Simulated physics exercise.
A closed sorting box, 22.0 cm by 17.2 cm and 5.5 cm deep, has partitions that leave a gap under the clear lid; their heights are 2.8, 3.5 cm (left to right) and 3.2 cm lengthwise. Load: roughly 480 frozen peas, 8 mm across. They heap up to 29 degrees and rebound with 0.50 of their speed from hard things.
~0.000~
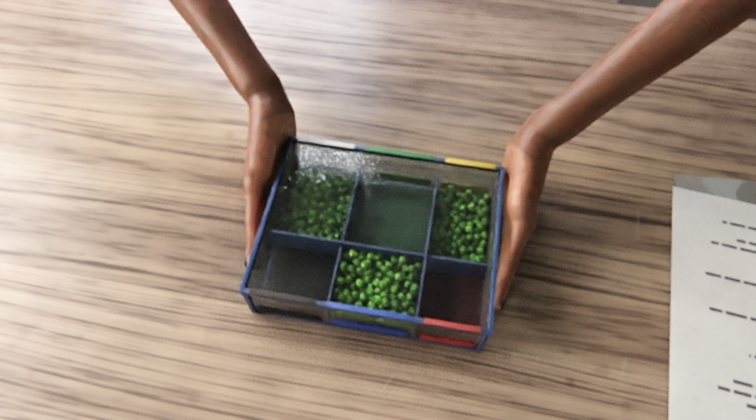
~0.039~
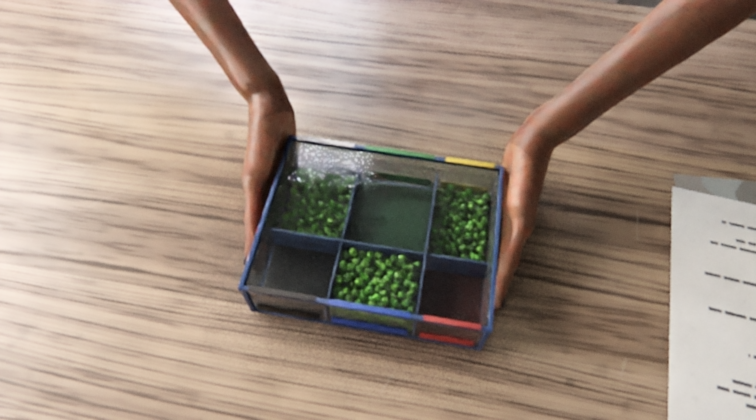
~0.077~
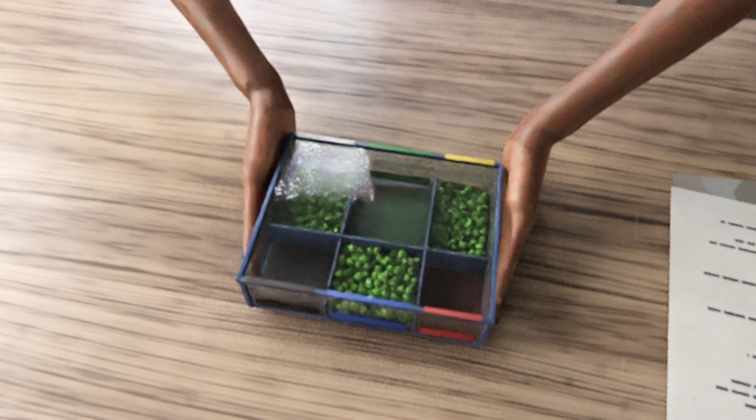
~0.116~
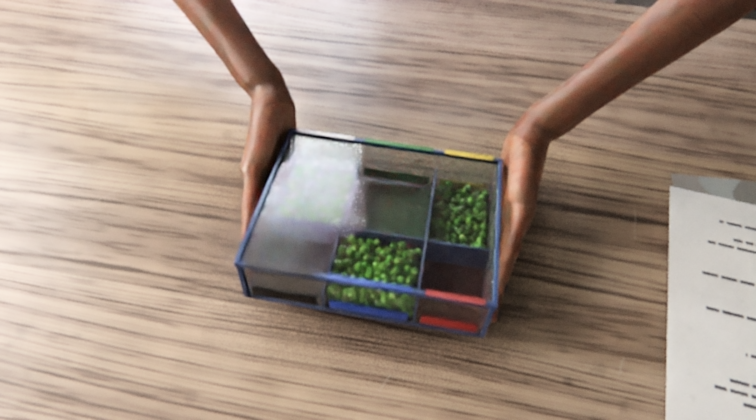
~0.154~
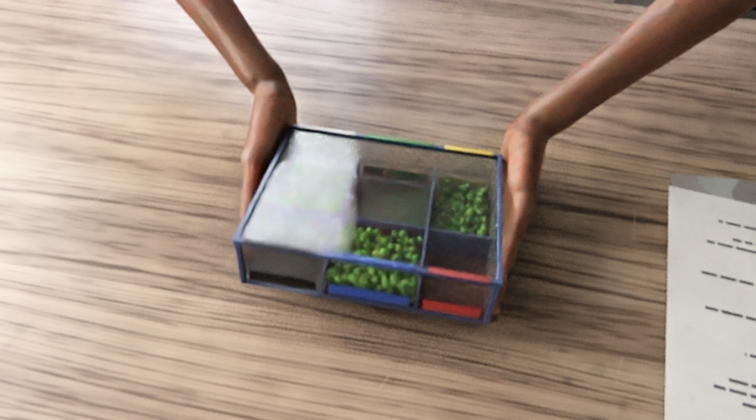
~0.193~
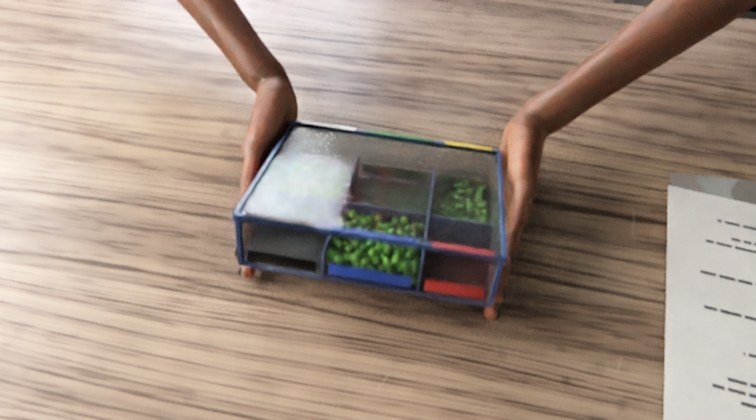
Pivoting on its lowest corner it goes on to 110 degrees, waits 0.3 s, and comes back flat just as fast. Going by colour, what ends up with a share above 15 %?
Red: Below, blue: Below, green: Above, yellow: Above, white: Above, black: Below.
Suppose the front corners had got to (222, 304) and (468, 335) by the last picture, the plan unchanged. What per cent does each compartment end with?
Red 5; blue 40; green 0; yellow 0; white 10; black 50.
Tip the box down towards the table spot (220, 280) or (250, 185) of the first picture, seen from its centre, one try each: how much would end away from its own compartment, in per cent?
Some 70 and 70 per cent.
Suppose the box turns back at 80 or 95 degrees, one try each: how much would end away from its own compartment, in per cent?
About 25 and 40 per cent.
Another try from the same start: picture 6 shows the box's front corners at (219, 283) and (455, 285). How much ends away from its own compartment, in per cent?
In that case some 75 per cent.
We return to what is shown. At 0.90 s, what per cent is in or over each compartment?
Red 0, blue 5, green 35, yellow 35, white 30, black 0.
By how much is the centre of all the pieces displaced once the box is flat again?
Roughly 5.5 cm.
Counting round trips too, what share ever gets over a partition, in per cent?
Some 45 per cent.
Then, at 0.90 s, tilt 110 degrees; blue 5 %, green 35 %, yellow 35 %, white 30 %.
After 1.37 s, tilt 59 degrees; green 35 %, yellow 35 %, white 30 %.
After 1.91 s, tilt 0 degrees; green 35 %, yellow 35 %, white 30 %.
By 2.5 s all is still; red 0 %, blue 0 %, green 35 %, yellow 35 %, white 30 %, black 0 %.
